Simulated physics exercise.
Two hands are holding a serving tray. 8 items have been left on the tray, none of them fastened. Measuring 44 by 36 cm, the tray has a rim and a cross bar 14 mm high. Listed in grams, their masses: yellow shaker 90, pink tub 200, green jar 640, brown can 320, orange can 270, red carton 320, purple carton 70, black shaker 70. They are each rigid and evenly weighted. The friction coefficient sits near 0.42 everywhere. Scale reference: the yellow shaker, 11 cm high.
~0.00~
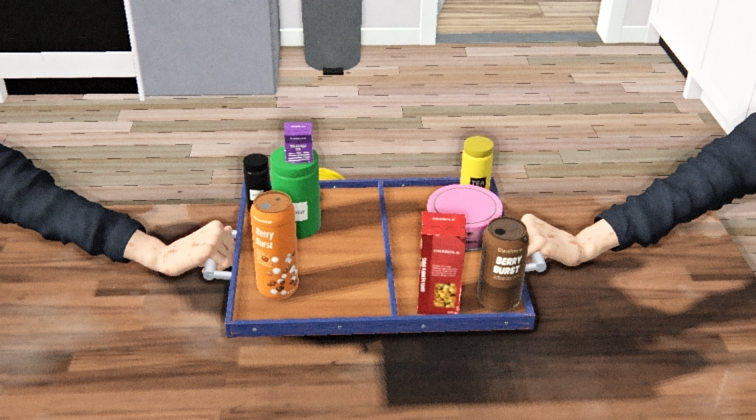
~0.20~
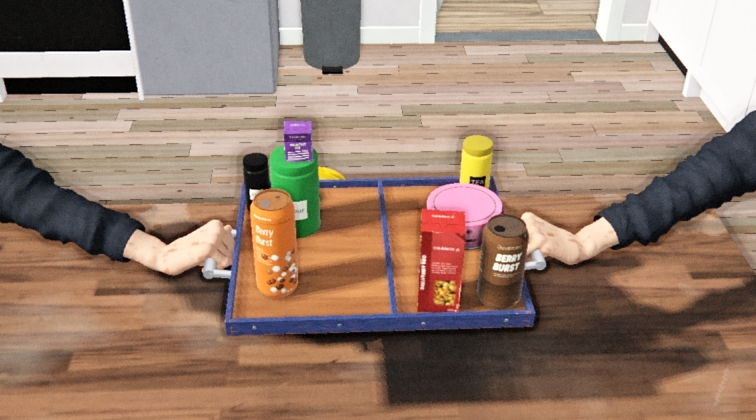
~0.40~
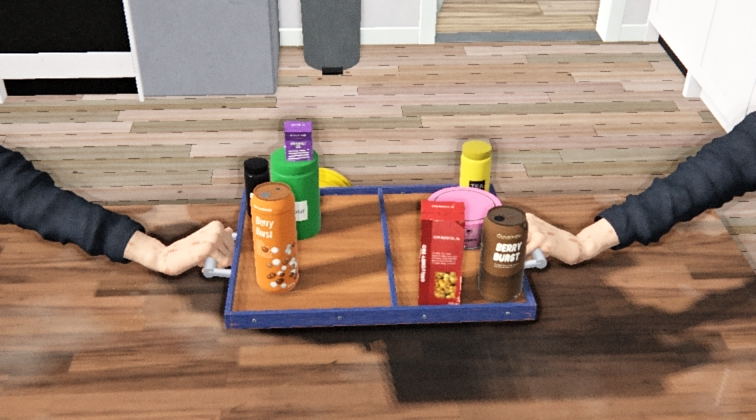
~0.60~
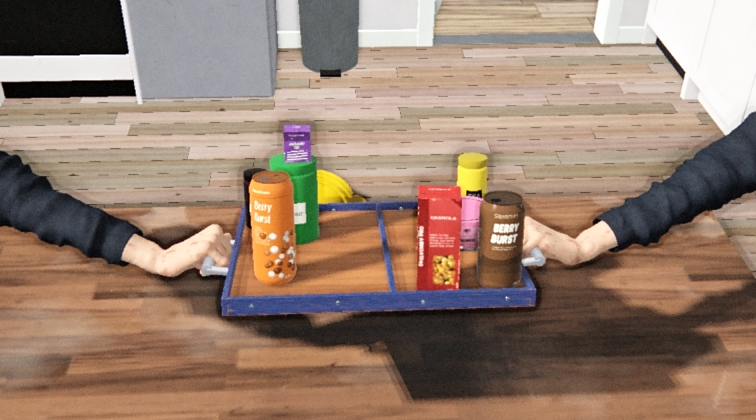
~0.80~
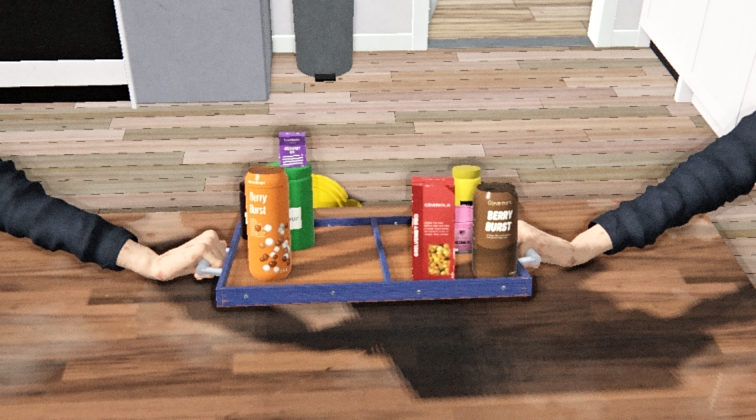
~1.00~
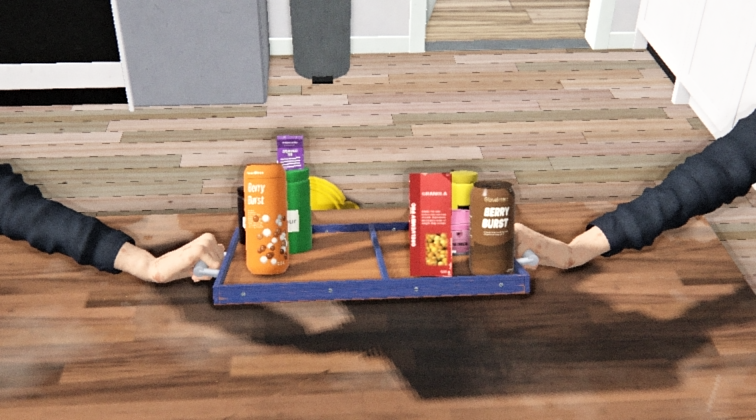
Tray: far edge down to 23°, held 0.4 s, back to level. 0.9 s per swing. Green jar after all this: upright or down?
Down.
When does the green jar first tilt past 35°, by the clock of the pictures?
It happens at about 1.4 s.
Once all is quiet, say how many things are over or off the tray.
5.
By 1.40 s, tilt 23°, far edge down; purple carton now off the tray; green jar rocked 46° off its seat near (285, 197); red carton on its side.
By 1.60 s, tilt 21°, far edge down; green jar and black shaker now off the tray; orange can on its side; red carton on its side.
By 1.90 s, tilt 9°, far edge down; orange can on its side; red carton on its side; brown can 4 cm from its spot.
When it is over (3.1 s), off the tray and tipped over, green jar, purple carton and black shaker; lying over on the tray, orange can and red carton; the other 3 within 5 cm of the start. In the last view, green jar near (275, 229).
